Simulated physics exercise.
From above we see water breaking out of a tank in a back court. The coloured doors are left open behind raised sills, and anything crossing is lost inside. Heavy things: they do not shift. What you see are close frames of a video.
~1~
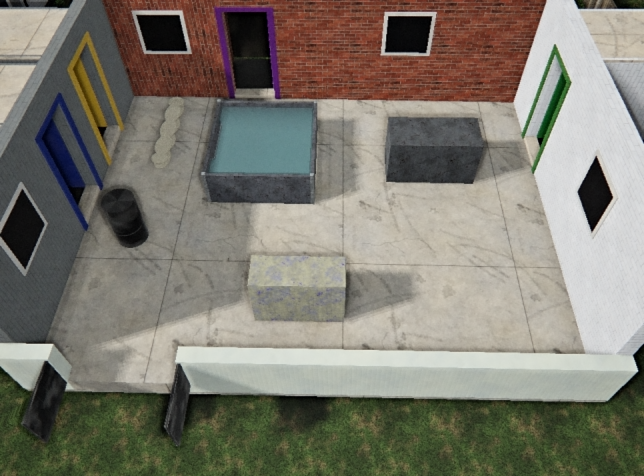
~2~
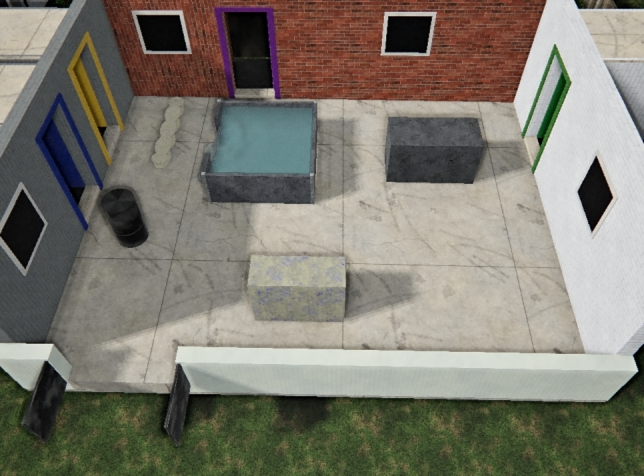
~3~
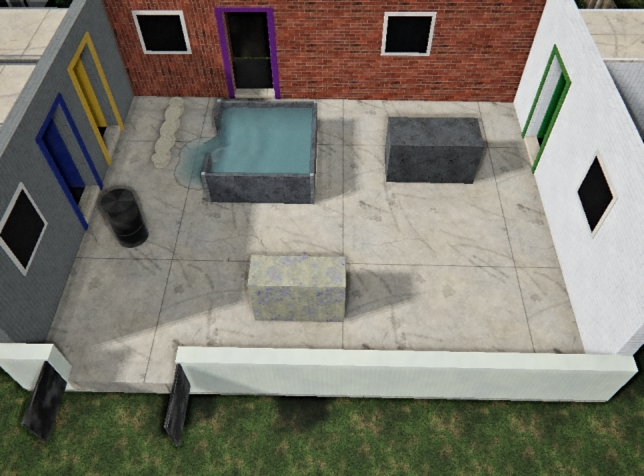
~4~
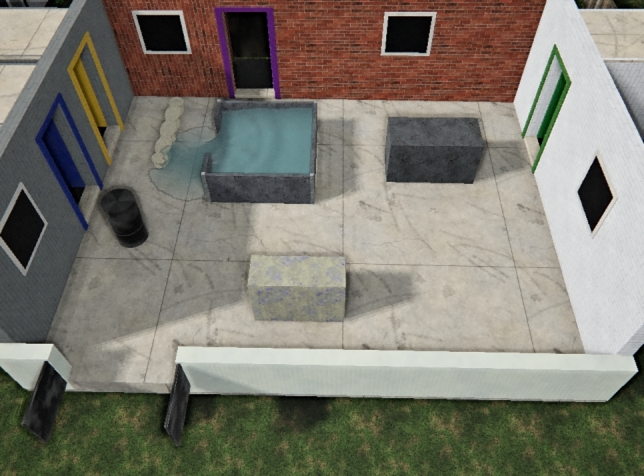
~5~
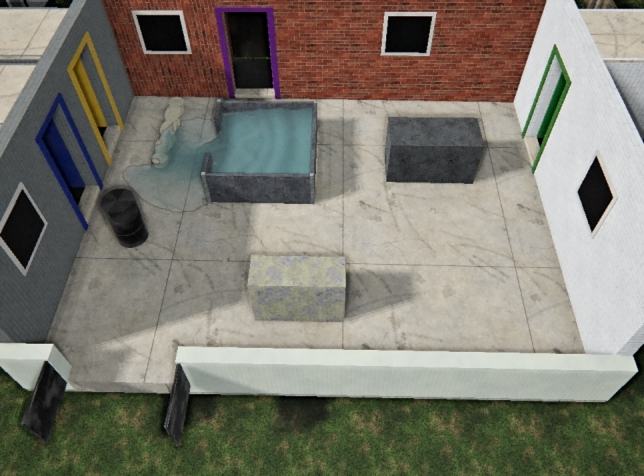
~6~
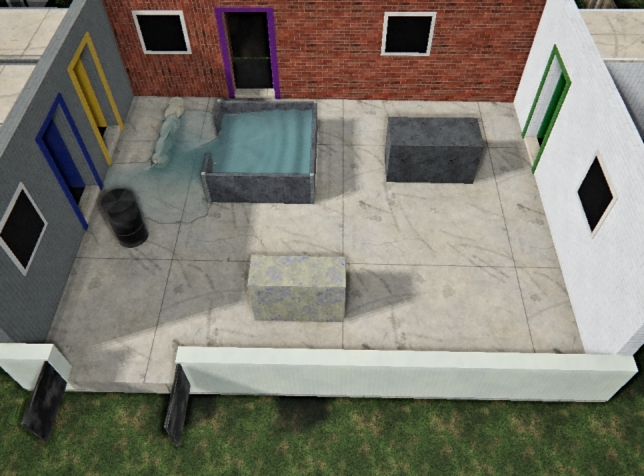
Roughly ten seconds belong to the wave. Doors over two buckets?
Purple door not over; blue door over; green door not over; yellow door not over.
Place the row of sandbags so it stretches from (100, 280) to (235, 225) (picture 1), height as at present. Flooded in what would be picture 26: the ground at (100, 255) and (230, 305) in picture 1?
The first point is soaked and the second is untouched.
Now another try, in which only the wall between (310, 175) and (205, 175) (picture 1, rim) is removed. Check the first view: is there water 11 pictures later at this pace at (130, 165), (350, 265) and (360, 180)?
One by one: Unsoaked; waterlogged; unsoaked.
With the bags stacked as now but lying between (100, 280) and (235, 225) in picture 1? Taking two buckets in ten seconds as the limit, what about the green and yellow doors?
Green door falls short; yellow door exceeds the limit.
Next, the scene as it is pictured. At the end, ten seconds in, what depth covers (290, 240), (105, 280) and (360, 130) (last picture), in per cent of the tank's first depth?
Readings in order: Around 2, 4 and 2 %.
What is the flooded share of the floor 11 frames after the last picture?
That's roughly 25 per cent.
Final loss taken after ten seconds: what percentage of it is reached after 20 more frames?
Estimate: Some 25 %.
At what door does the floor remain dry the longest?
My answer: The green one.
A moment on, water covers 15 % of the floor; the purple door not reached, the blue door under two buckets in, the green door not reached, the yellow door wet at the sill, nothing in.
Next, water covers 25 % of the floor; the purple door wet at the sill, nothing in, the blue door over two buckets in, the green door not reached, the yellow door wet at the sill, nothing in.
Then, water covers 35 % of the floor; the purple door under two buckets in, the blue door far over two buckets in, the green door not reached, the yellow door wet at the sill, nothing in.
Later, water covers 50 % of the floor; the purple door under two buckets in, the blue door far over two buckets in, the green door wet at the sill, nothing in, the yellow door wet at the sill, nothing in.
In the end, water covers 80 % of the floor; the purple door under two buckets in, the blue door far over two buckets in, the green door under two buckets in, the yellow door wet at the sill, nothing in.
